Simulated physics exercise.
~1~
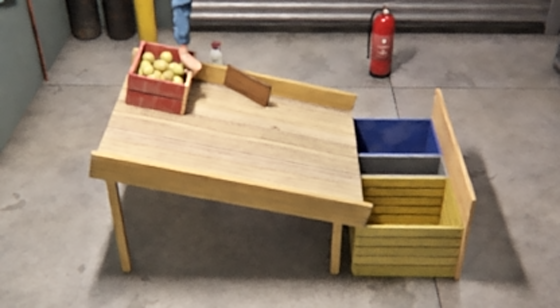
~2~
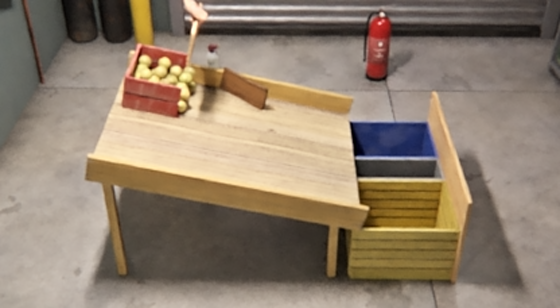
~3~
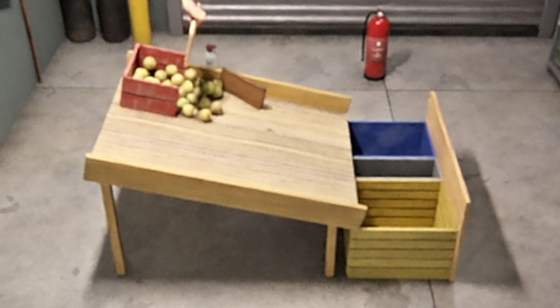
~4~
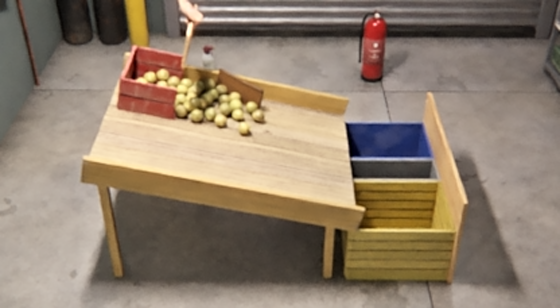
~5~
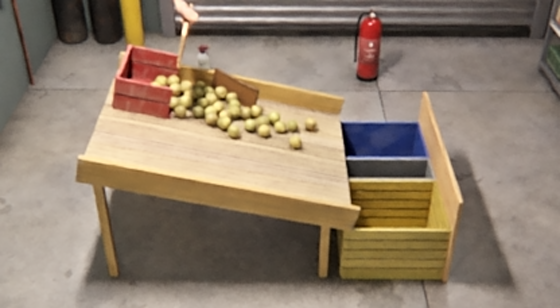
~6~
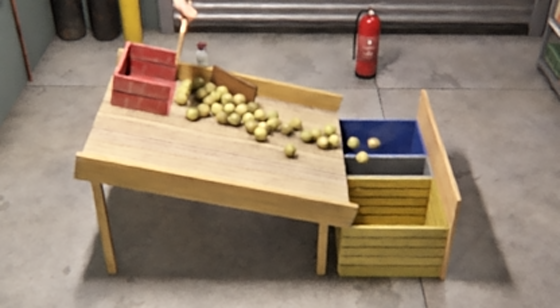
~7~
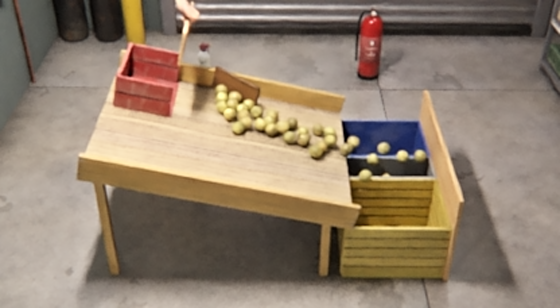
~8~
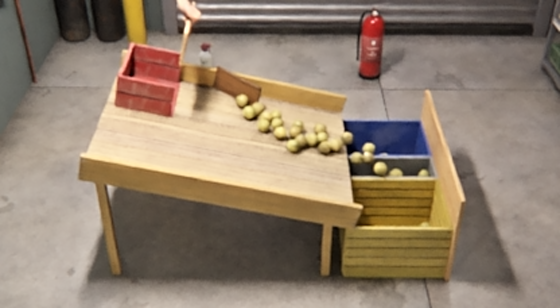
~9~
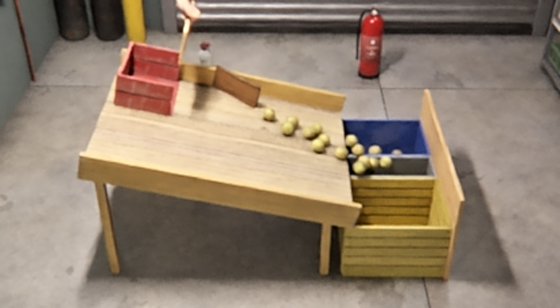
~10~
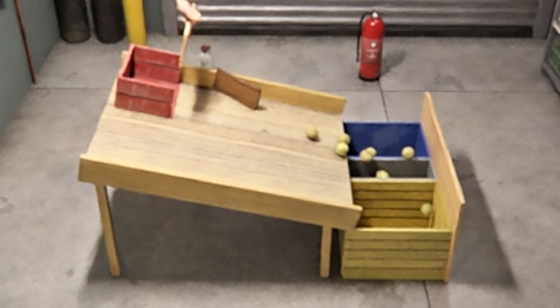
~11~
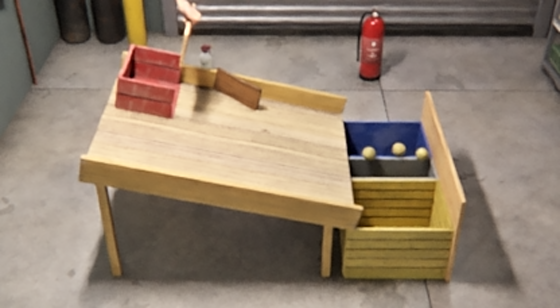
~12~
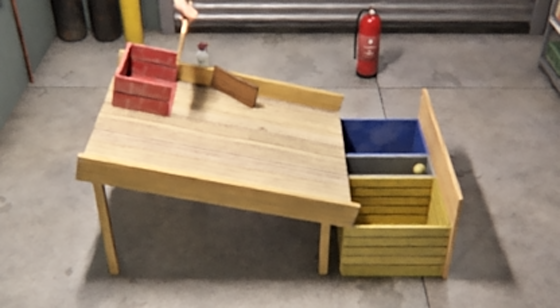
On a concrete workshop floor, a sloping wooden table holds a red crate of yellowish apples at its upper left, with blue, grey and yellow bins waiting at its lower right end. A hand at the back lifts the crate's gate and holds it up, and the apples begin spilling out. They spread along an angled board and roll rightward down the slope in a loose stream. The first ones drop off the edge into the bins, and the rest follow as the crate empties. The last few tumble in, mostly toward the blue and grey bins, leaving the table bare.
